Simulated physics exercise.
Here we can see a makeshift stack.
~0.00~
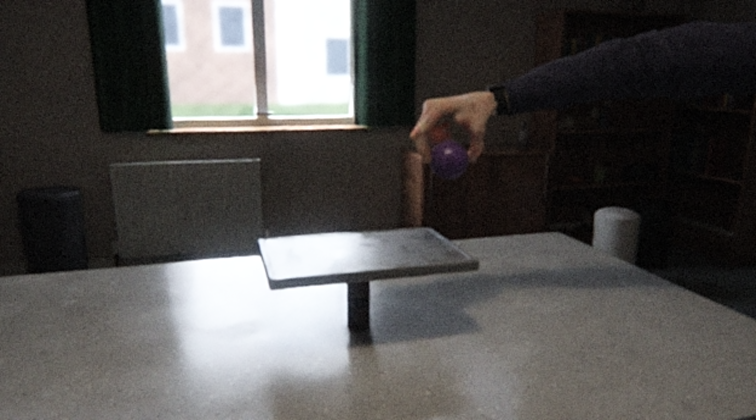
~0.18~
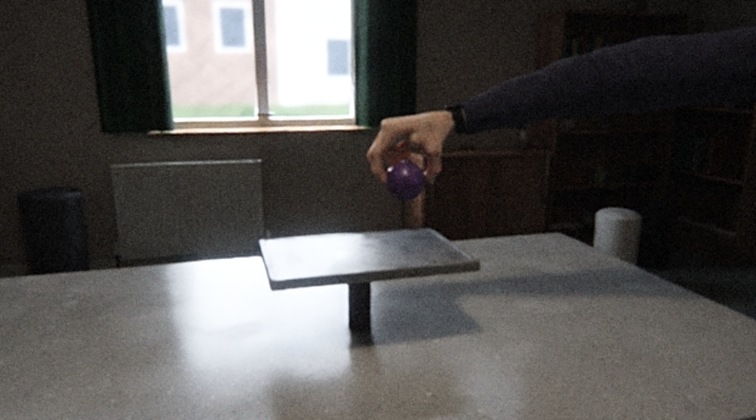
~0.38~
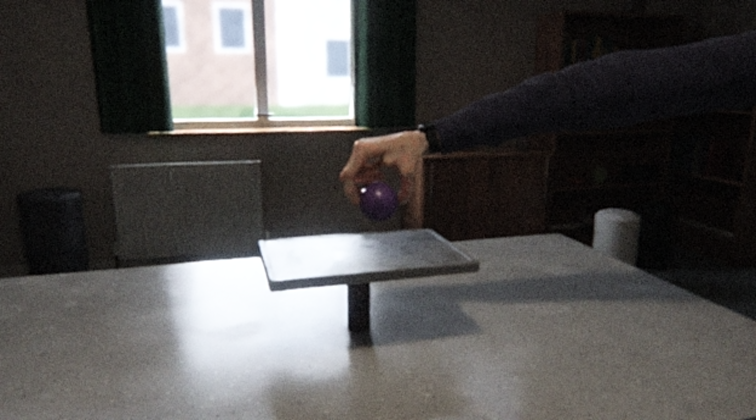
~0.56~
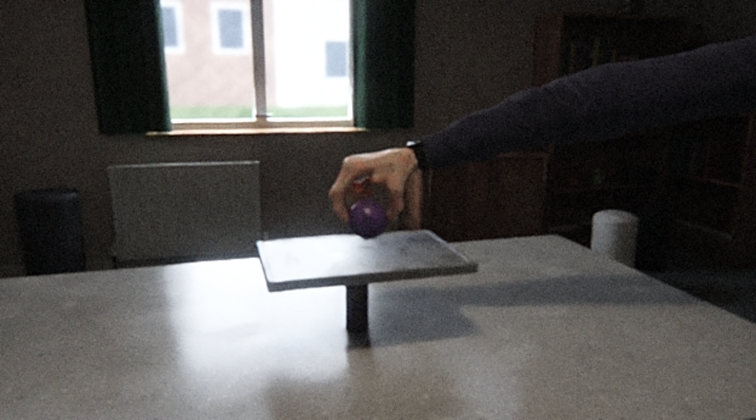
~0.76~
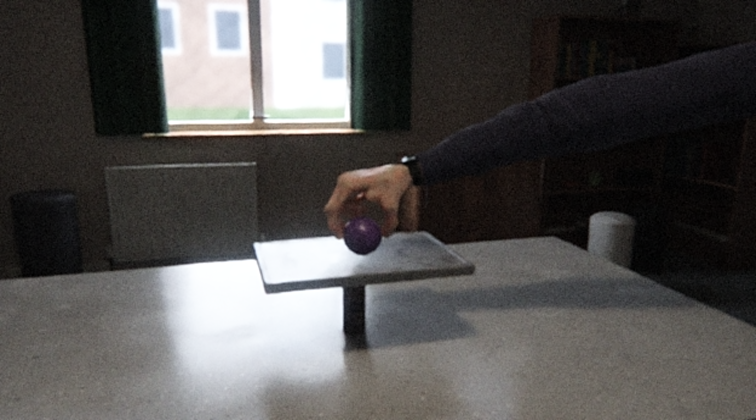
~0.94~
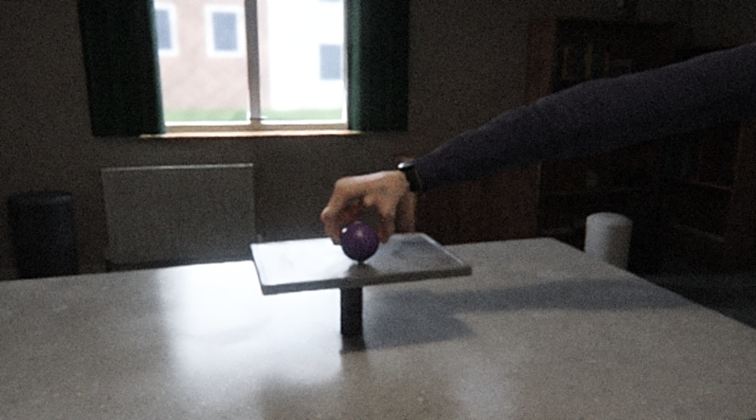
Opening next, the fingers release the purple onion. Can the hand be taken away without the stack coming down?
Stable.
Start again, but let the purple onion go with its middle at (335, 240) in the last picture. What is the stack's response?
The stack then stays standing.
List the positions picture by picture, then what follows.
In the first picture, still above its spot; purple onion (449, 161); brown shaker (358, 293).
In the second picture, still above its spot; purple onion (406, 181); brown shaker (359, 294).
In the third picture, still above its spot; purple onion (379, 202); brown shaker (359, 295).
In the fourth picture, still above its spot; purple onion (368, 219); brown shaker (357, 296).
In the fifth picture, still above its spot; purple onion (362, 236); brown shaker (354, 297).
In the sixth picture, in place under the hand; purple onion (360, 242); brown shaker (351, 299).
After 1.04 s, nothing has stirred.
After 1.34 s, purple onion resting near (360, 243).
At rest (2.0 s), all 3 in place. Seen from the same camera at the end, purple onion near (360, 243). The stack keeps its balance.
